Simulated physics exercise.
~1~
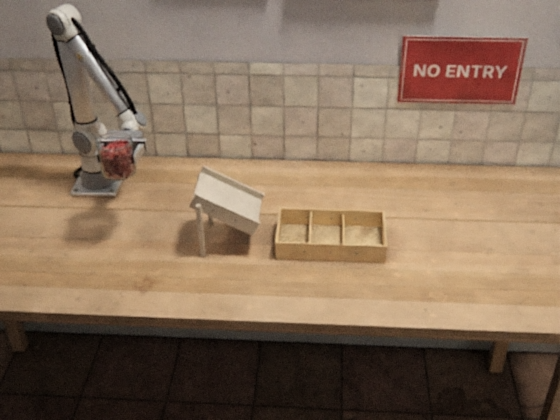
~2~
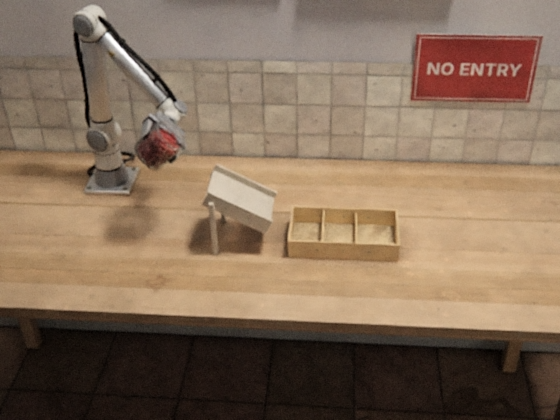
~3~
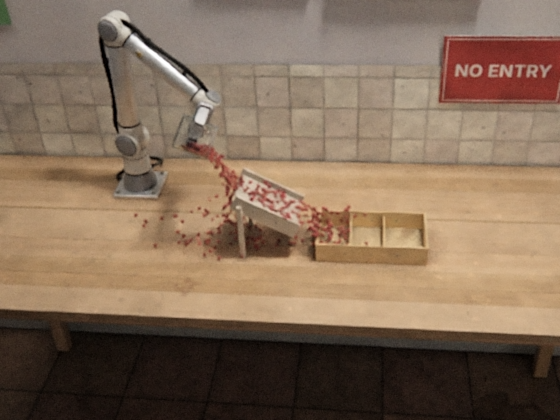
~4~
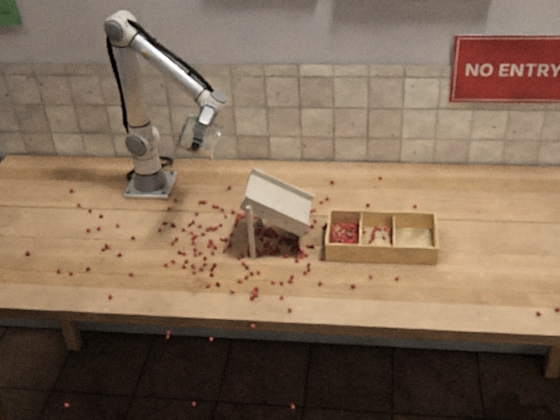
A robot arm swings a cup of red beads rightward and tips it over a pale sloping chute, spilling them down toward a three-part wooden tray; some settle in its left and middle parts, while most end up scattered across the table and floor.
